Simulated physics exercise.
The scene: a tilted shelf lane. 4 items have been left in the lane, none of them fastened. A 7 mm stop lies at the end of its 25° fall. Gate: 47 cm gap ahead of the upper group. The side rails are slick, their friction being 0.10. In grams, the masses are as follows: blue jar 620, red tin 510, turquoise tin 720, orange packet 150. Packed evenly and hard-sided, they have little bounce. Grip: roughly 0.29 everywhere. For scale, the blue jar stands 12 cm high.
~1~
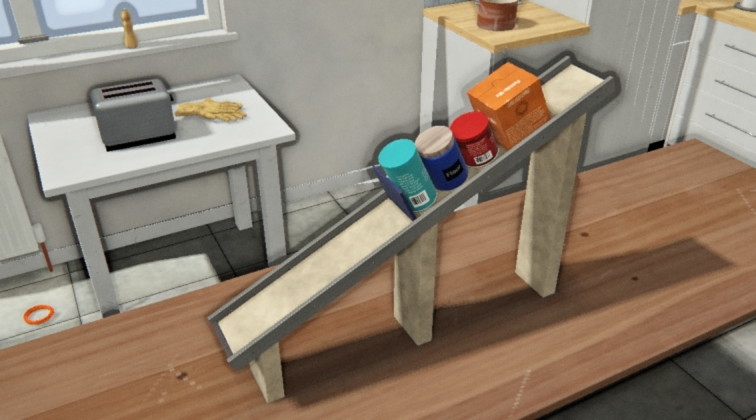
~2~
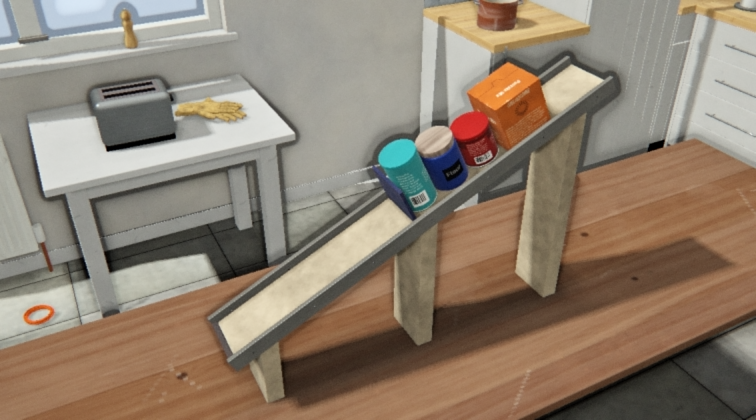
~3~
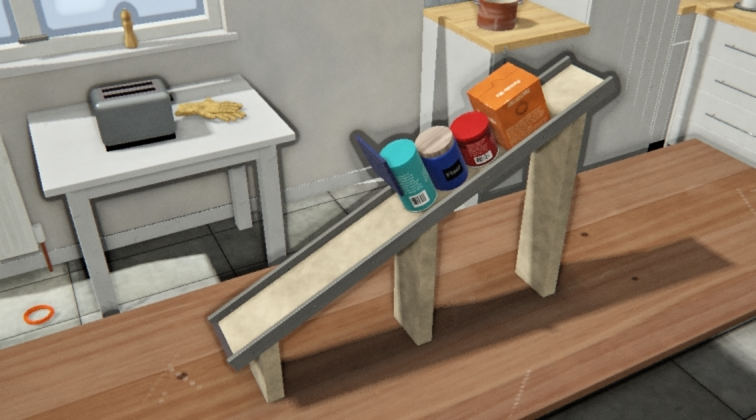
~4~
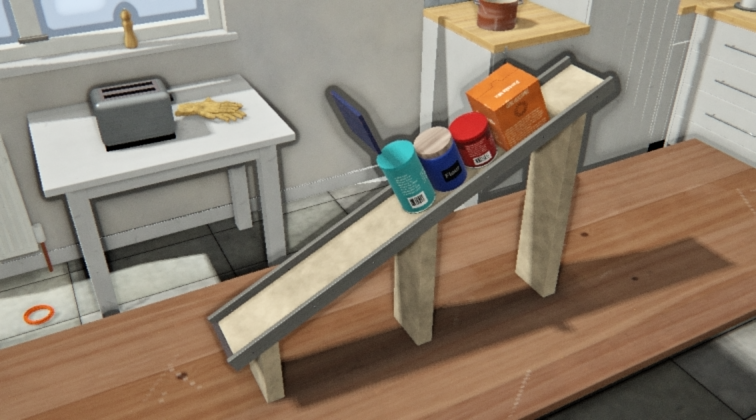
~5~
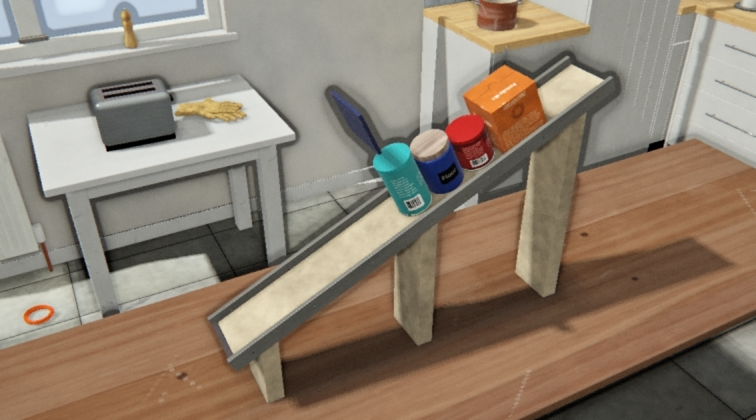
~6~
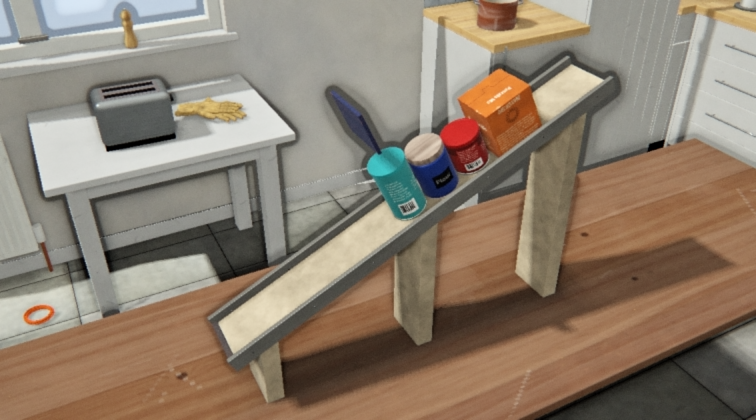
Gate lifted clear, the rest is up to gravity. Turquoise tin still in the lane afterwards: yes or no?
No.
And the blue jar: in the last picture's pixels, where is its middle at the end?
It ends up near (224, 315).
Then, 0.40 s past the last view, leader 19 cm from the stop; turquoise tin near (303, 254).
Then, 0.60 s past the last view, turquoise tin tipped 8° against what carries it near (220, 312).
Finally, over the stop, turquoise tin; the other 3 in the lane.
